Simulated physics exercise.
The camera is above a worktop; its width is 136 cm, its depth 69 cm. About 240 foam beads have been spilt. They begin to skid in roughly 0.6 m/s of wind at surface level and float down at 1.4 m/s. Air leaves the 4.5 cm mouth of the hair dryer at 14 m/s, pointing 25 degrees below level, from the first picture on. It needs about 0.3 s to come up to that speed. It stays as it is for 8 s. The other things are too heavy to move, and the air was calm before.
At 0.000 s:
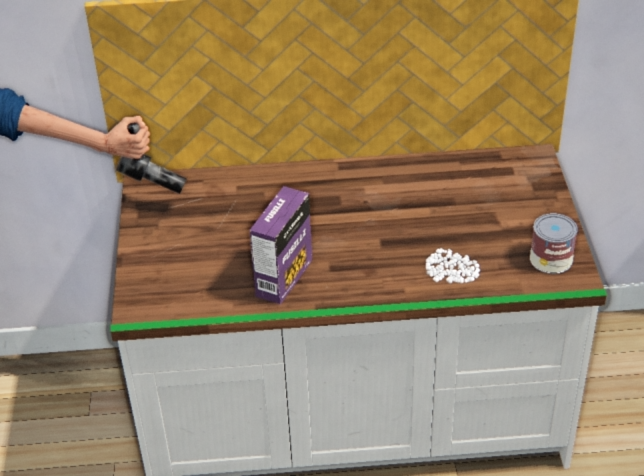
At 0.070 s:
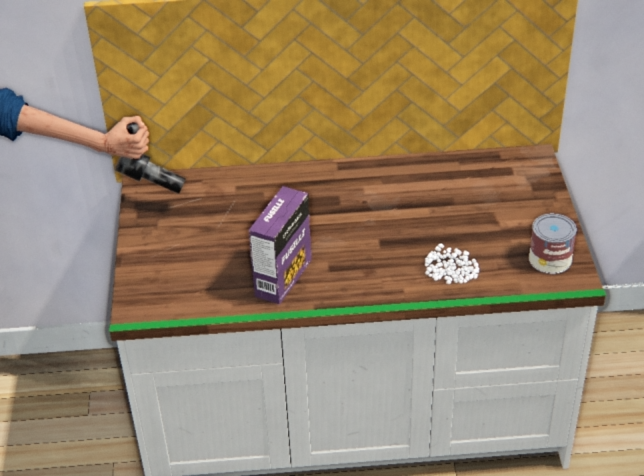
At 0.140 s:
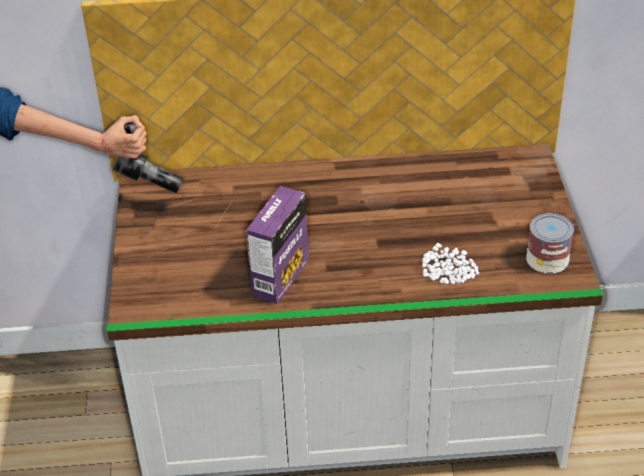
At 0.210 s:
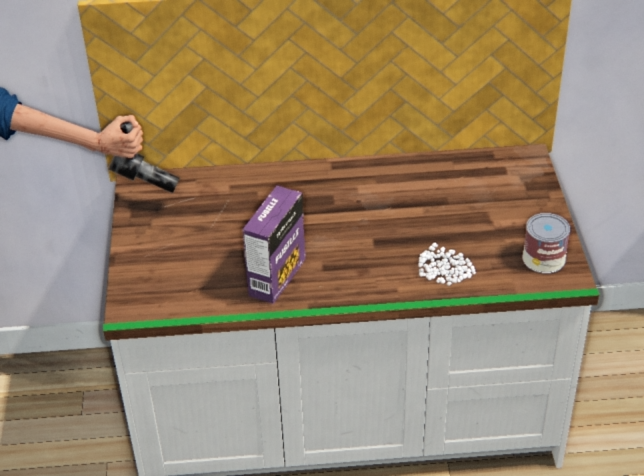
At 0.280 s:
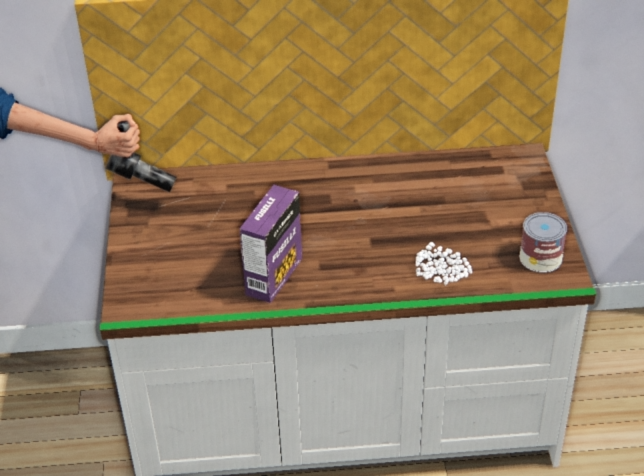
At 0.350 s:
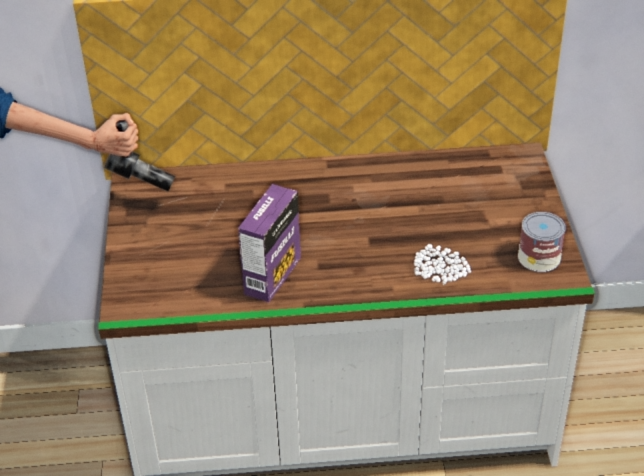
A hand holds a hair dryer over a wooden worktop while the white beads stay still.
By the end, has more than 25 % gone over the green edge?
More than a quarter over the green edge: Yes.
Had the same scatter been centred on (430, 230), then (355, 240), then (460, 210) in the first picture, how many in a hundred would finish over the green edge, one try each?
In that order: 30 %, 80 %, 0 %.
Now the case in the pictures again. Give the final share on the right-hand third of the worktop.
Near 0 %.
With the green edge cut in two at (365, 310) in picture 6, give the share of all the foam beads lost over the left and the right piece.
About 0 % left and 80 % right.
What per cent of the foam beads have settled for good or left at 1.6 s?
About 100 %.
After 1.6 s, 85 % are over the green edge; 100 % have settled or left.
After 2.6 s, 85 % are over the green edge; 100 % have settled or left.
After 4.4 s, 85 % are over the green edge; 100 % have settled or left.
After 8.0 s, at the end, 85 % are over the green edge.
